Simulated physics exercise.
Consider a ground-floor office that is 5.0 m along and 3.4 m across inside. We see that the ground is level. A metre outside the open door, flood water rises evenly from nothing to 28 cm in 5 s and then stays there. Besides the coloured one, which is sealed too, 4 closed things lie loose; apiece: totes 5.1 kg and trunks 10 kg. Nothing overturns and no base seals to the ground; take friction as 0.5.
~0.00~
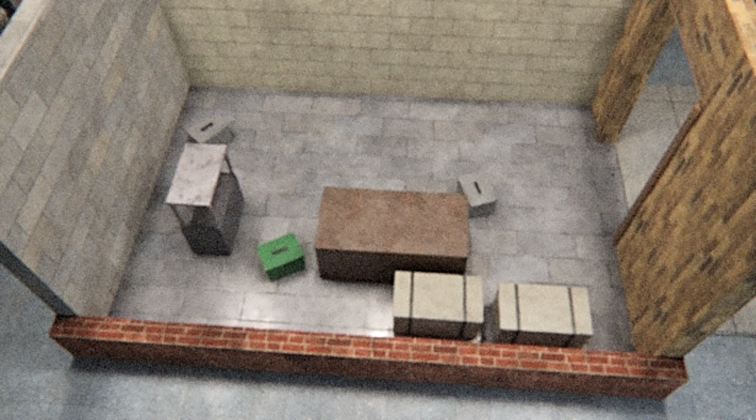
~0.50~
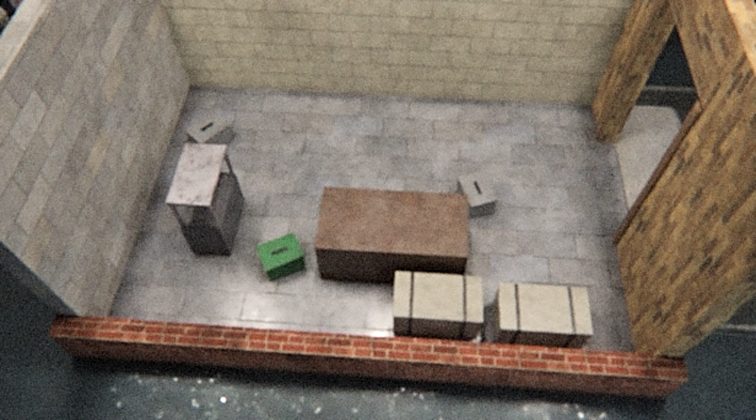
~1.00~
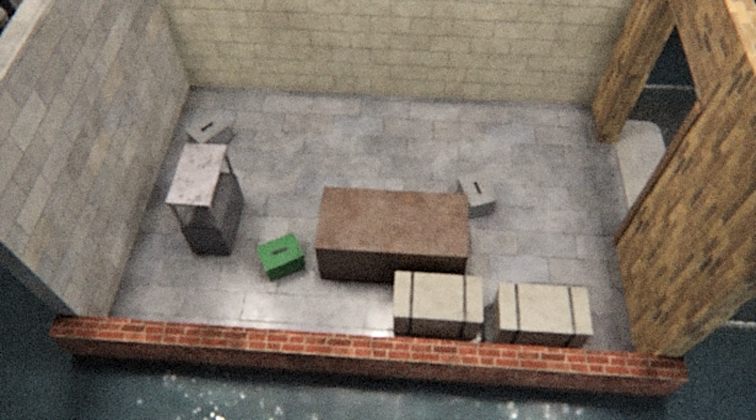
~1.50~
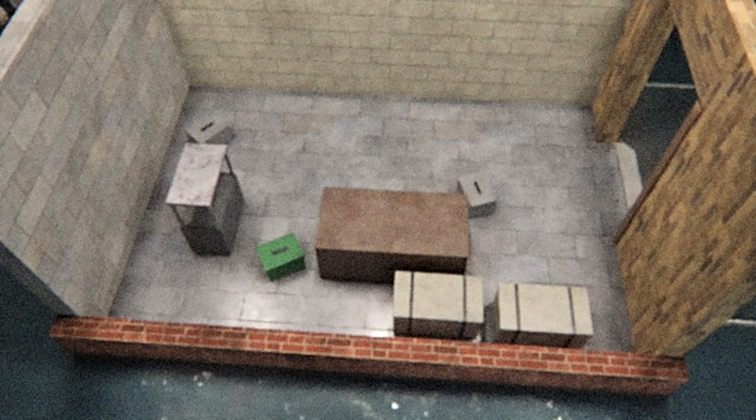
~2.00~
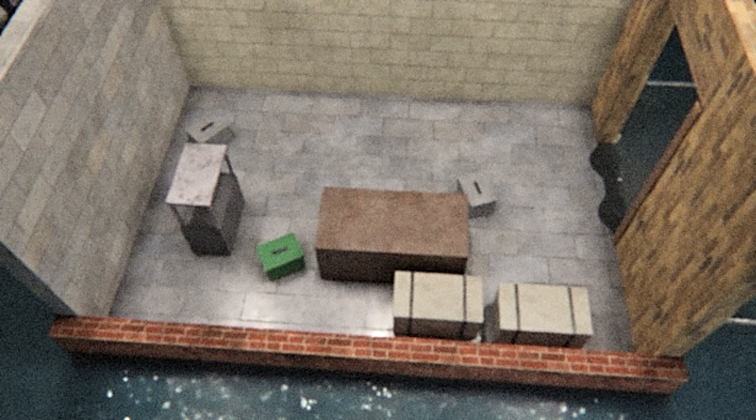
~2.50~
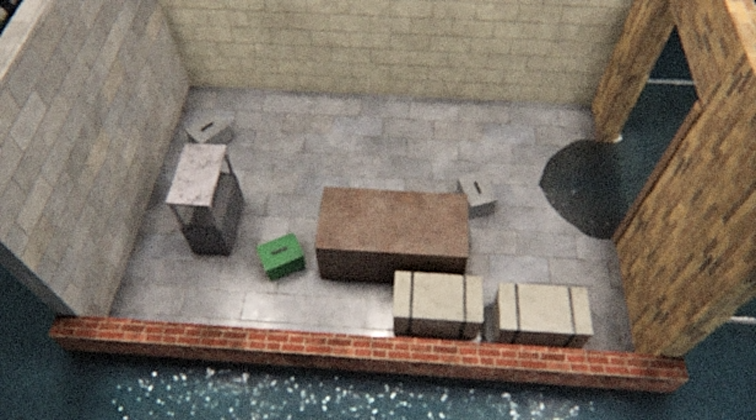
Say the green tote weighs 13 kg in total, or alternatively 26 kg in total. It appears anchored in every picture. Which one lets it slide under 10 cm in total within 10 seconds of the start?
Most likely it will manage with only the heavier mass.
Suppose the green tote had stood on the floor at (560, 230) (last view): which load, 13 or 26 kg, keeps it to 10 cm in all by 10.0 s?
So heavier weight required.
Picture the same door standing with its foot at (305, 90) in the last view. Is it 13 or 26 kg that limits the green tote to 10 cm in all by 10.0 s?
In that case neither weight holds it.
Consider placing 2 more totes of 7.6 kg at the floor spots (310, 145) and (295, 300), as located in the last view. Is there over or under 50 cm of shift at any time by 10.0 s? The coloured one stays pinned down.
In order: Above the mark, within the mark.
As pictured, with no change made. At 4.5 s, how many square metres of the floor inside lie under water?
Some 6.5 m2 of it.
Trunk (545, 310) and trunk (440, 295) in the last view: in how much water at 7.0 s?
Some 6 cm at the first, some 5 cm at the second.
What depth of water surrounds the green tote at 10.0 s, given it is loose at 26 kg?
Around 14 cm.
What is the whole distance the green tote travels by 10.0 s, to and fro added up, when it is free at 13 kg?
30 cm in all.
After 3.5 s the green tote would be 0 cm from its start with 13 kg and 0 cm from its start with 26 kg; 0 cm of water round it then.
After 4.5 s the green tote would be 0 cm from its start with 13 kg and 0 cm from its start with 26 kg; 0 cm of water round it then.
After 7.0 s the green tote would be 0 cm from its start with 13 kg and 0 cm from its start with 26 kg; 2 cm of water round it then.
After 10.0 s the green tote would be 28 cm from its start with 13 kg and 1 cm from its start with 26 kg; 14 cm of water round it then.
